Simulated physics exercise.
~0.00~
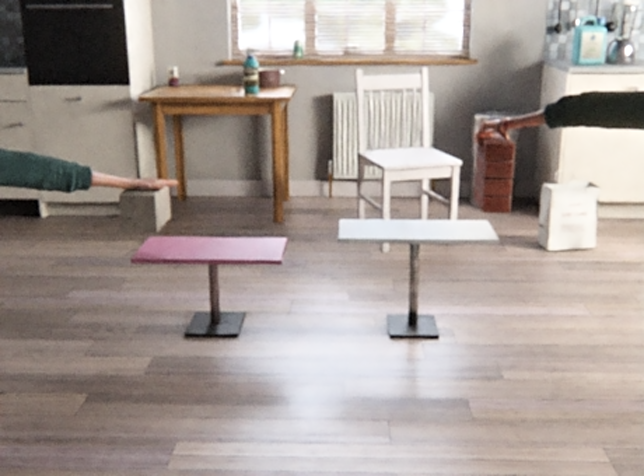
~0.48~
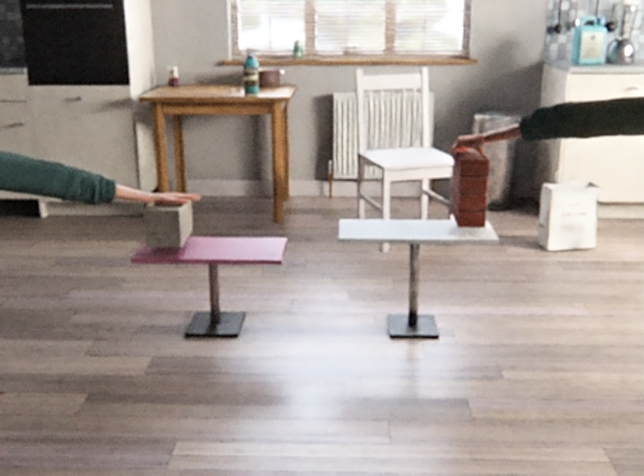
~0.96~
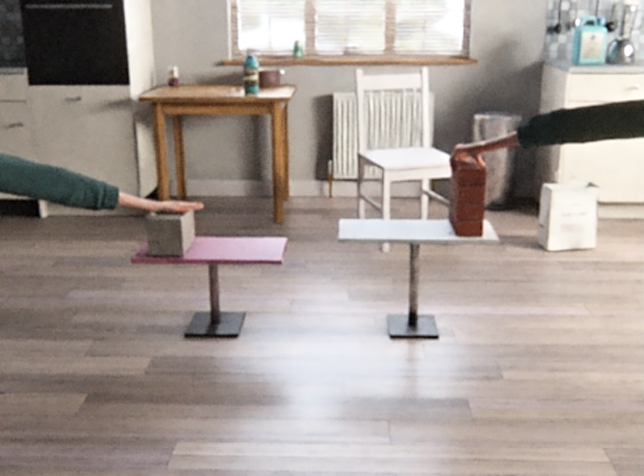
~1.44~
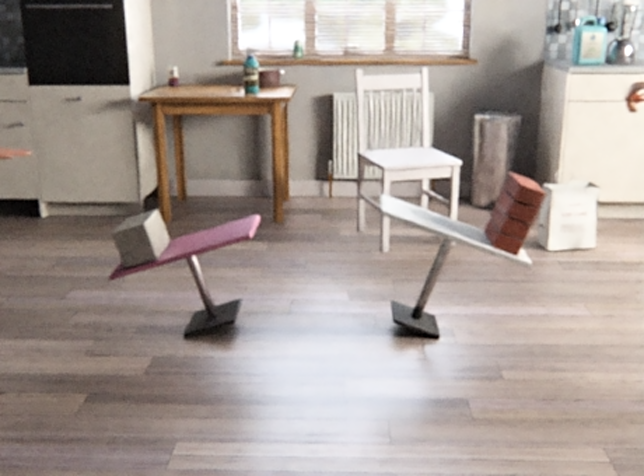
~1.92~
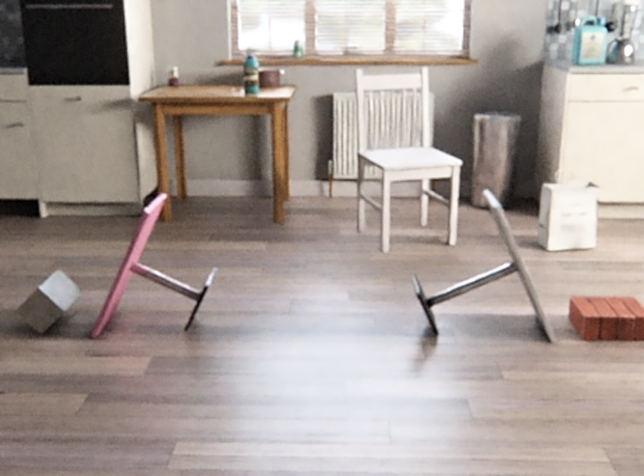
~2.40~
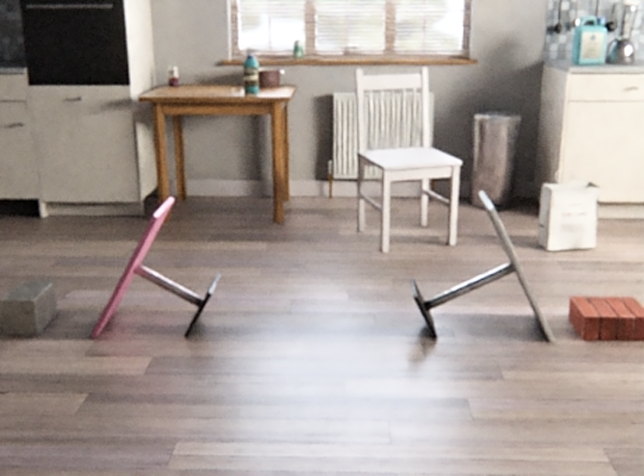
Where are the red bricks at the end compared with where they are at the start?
At the start the red bricks are held up by a hand beyond the right end of the white side table. At the end they lie on the floor, lower down and farther right, near the right edge of the view.
